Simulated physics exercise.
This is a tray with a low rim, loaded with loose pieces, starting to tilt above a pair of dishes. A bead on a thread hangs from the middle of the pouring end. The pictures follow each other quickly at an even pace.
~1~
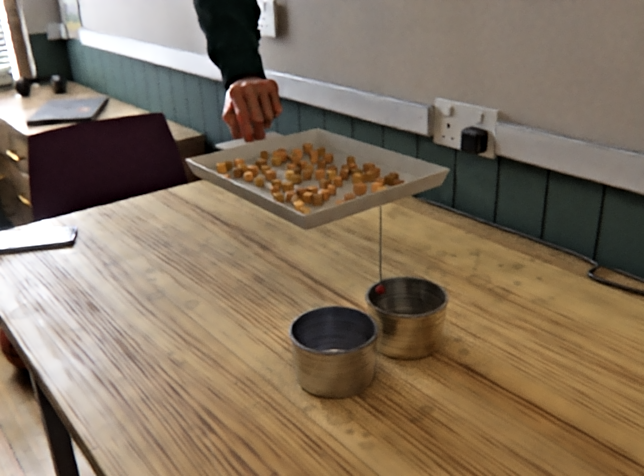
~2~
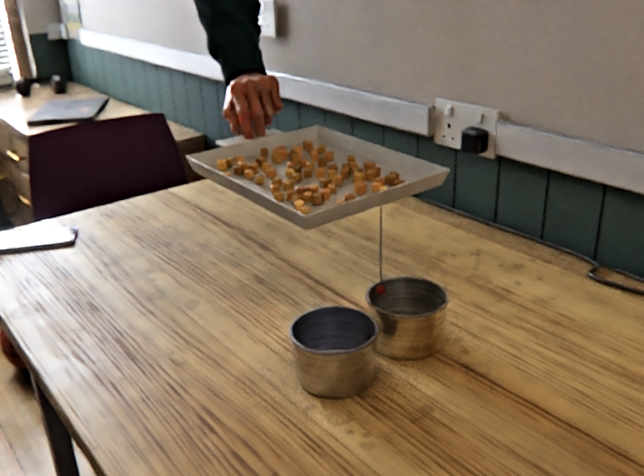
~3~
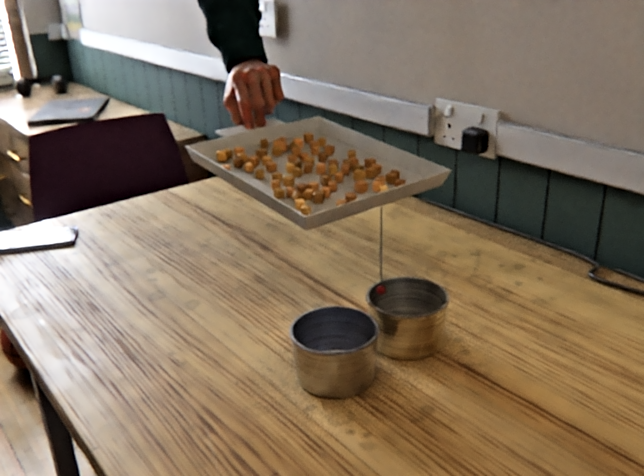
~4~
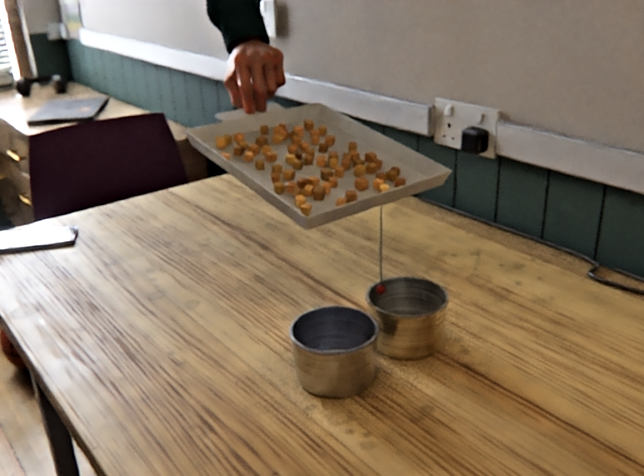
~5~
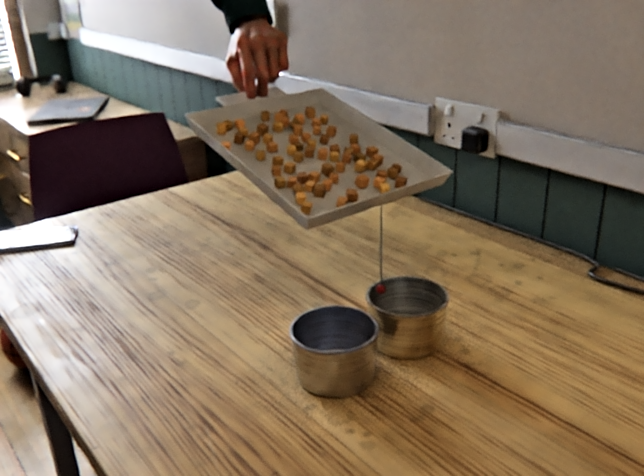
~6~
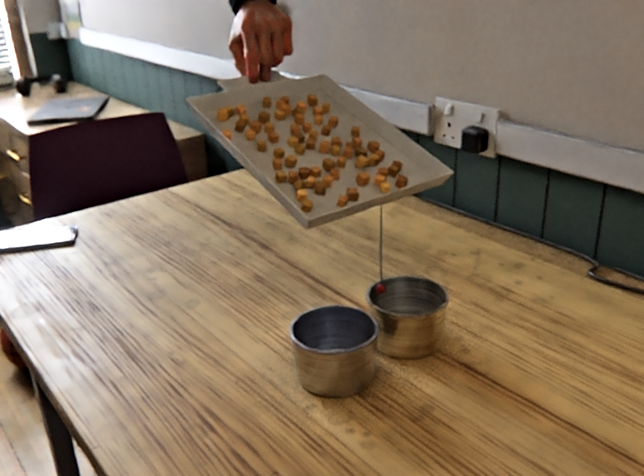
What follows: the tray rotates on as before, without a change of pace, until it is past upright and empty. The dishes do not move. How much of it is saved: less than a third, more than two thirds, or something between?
The two hold less than a third of the load.
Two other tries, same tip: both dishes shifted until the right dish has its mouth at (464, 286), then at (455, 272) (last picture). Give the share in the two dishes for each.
Near 50 % and 10 %.
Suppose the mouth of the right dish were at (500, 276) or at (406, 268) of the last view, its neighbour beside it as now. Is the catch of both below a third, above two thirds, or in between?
At the first place between a third and two thirds, at the second under a third.
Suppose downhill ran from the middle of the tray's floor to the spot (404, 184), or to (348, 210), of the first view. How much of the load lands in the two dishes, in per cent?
Near 30 % and 40 %.
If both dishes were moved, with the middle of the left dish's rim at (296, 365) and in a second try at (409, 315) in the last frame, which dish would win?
The first try: The dish on the right. The second: Left.
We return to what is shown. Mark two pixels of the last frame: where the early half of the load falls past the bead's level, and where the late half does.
Early half (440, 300), late half (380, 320).
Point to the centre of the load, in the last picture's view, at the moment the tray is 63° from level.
Around (377, 180).
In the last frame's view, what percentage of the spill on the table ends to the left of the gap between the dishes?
Close to 0 per cent.
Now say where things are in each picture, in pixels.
Corners of the pouring end at (306, 212) and (441, 169), level; middle of the load at (307, 175), small wooden cubes; left dish at (362, 366); right dish at (435, 329); bead on its thread at (381, 290), in the first frame.
Corners of the pouring end at (306, 212) and (442, 169), level; middle of the load at (307, 173), in the second frame.
Corners of the pouring end at (307, 213) and (443, 169), tipped barely, level across its low end; middle of the load at (308, 168), in the third frame.
Corners of the pouring end at (308, 213) and (444, 170), tipped a little, level across its low end; middle of the load at (308, 160), in the fourth frame.
Corners of the pouring end at (309, 213) and (445, 170), tipped a little, level across its low end; middle of the load at (309, 152), in the fifth frame.
Corners of the pouring end at (310, 214) and (446, 170), tipped clearly, level across its low end; middle of the load at (311, 144); left dish at (362, 366); right dish at (436, 329), in the sixth frame.
Soon after the last picture, tray tipped steeply; all on the tray.
A little later, tray tipped past a quarter turn; most on the tray; a small part outside both; a small part in the air.
Later still, tray tipped past a quarter turn; a small part in the left dish; a small part in the right dish; most outside both.
At rest, tray tipped past a quarter turn; a small part in the left dish; a small part in the right dish; most outside both.
